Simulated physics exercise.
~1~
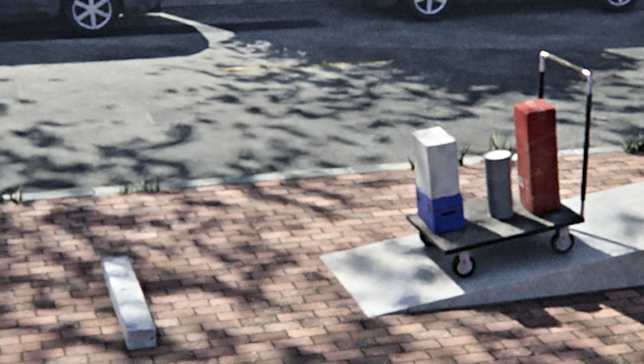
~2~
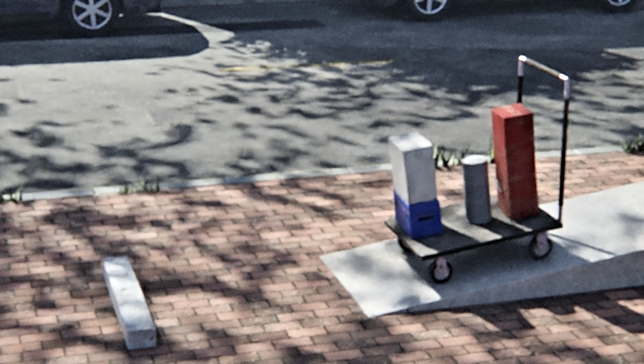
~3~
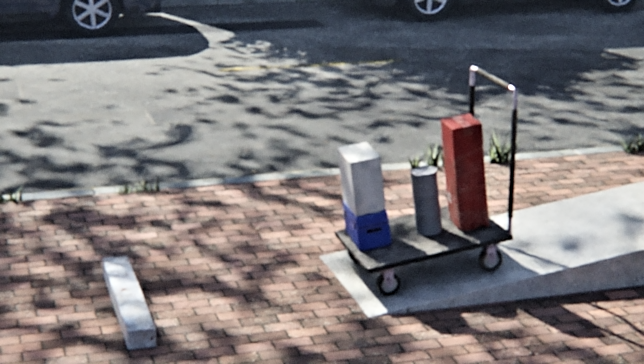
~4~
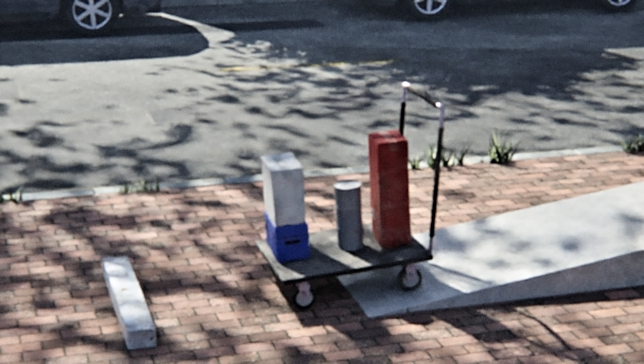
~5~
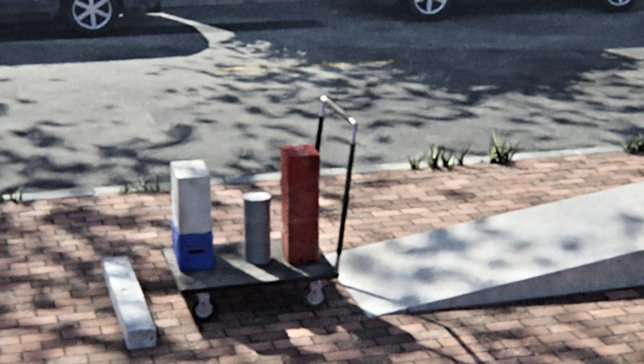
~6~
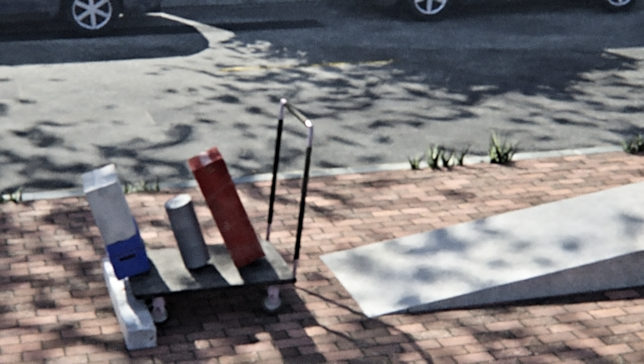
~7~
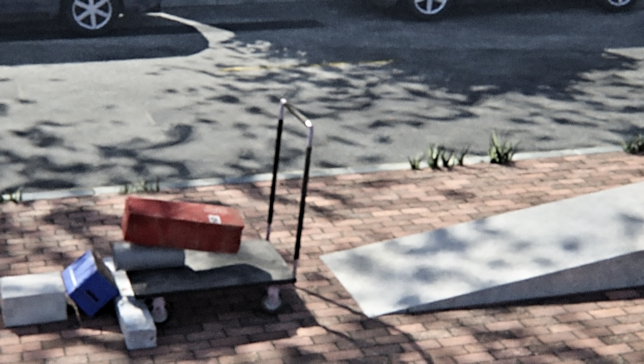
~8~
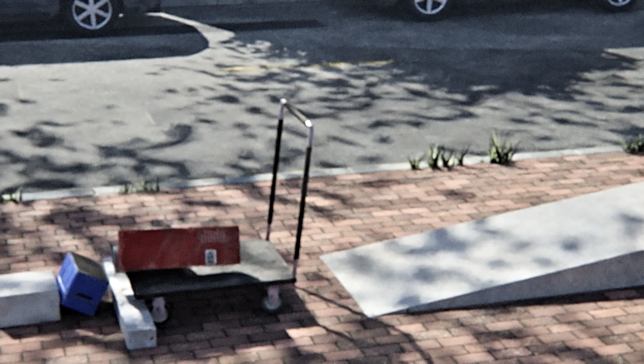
On a sunlit brick pavement beside a road with parked cars, seen from a raised, still viewpoint, a flat trolley stands on a pale ramp at the right. It carries a white box stacked on a blue toolbox, a grey canister in the middle and a tall red box near the handle. The trolley rolls left down the ramp and across the bricks to a pale kerb, where it stops. The load tips left, and the white box and blue toolbox tumble over the kerb onto the ground. The red box and canister topple and end lying on the deck.
